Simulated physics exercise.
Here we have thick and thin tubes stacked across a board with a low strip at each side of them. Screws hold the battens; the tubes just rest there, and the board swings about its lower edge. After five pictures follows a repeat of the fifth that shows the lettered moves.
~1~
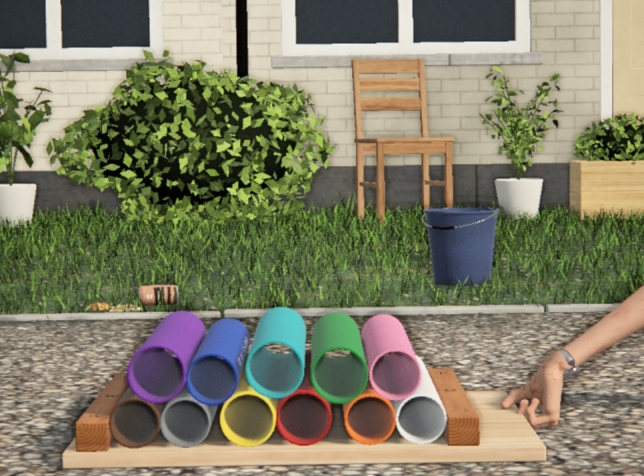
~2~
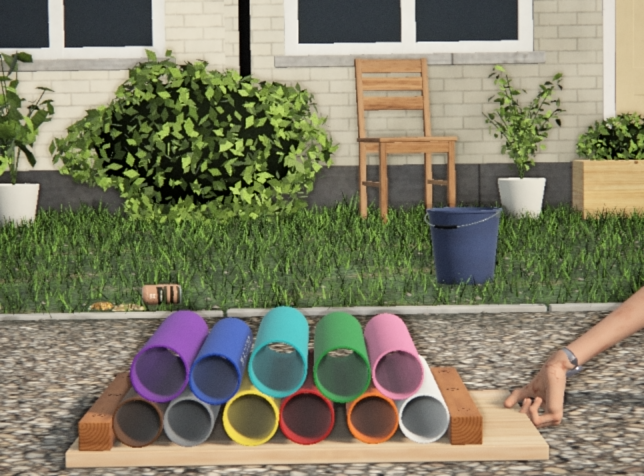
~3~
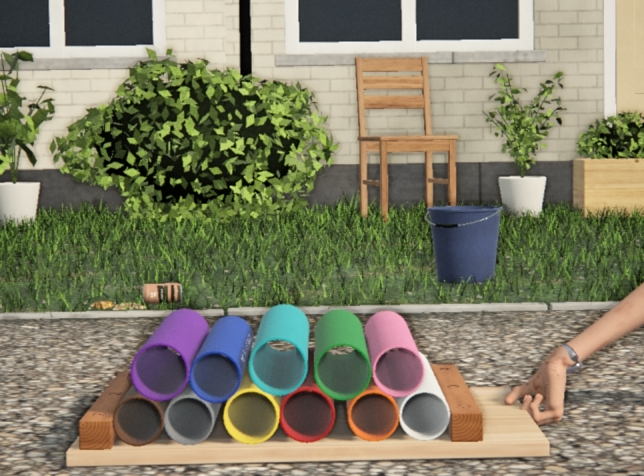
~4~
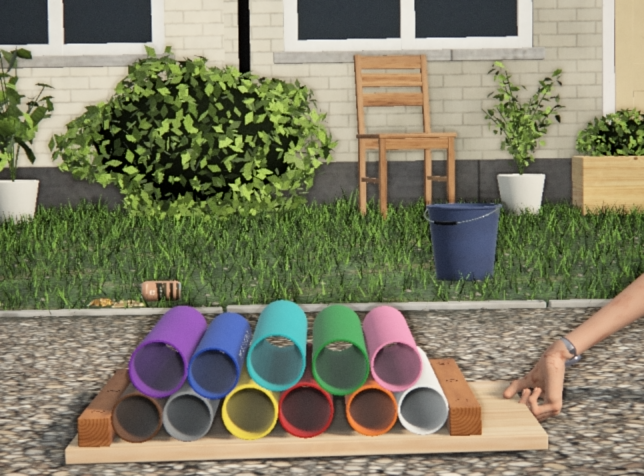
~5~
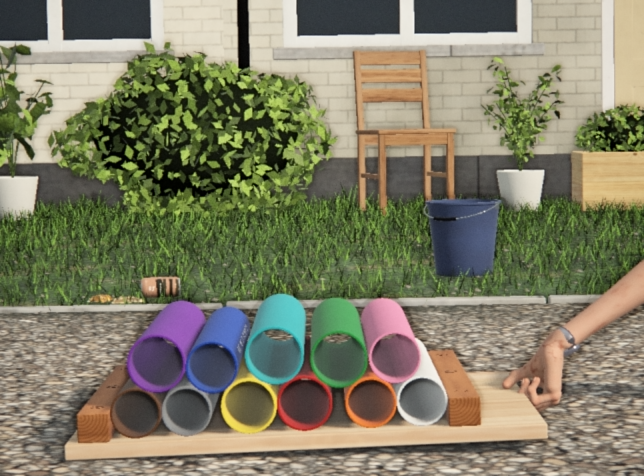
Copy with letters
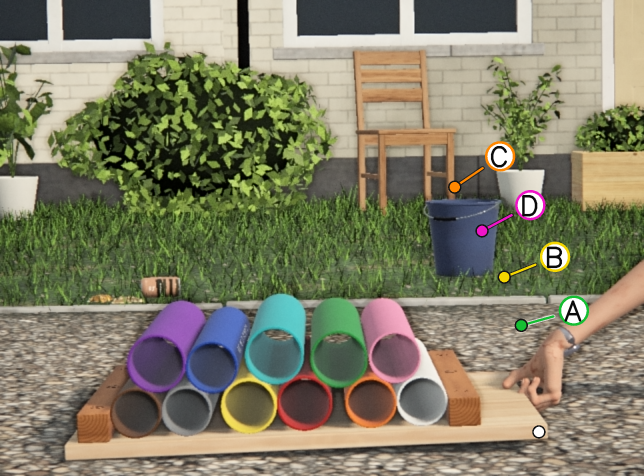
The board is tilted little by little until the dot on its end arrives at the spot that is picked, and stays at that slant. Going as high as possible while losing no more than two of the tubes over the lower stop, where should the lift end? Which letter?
Raise it to B.
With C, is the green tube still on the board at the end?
No, with C.
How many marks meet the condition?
Two of the four.
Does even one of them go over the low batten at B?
At B: Yes.
On the marked copy, A at (521, 325); B at (504, 277); C at (455, 187); D at (482, 231); the white dot at (539, 432).
Following B. Soon after the start, board at 15°.
Later, board at 21°.
In the end, board at 21°, one over the low batten (purple).
As for the rest, A one over the low batten (purple); C five over the low batten; D four over the low batten (green, turquoise, blue, purple).
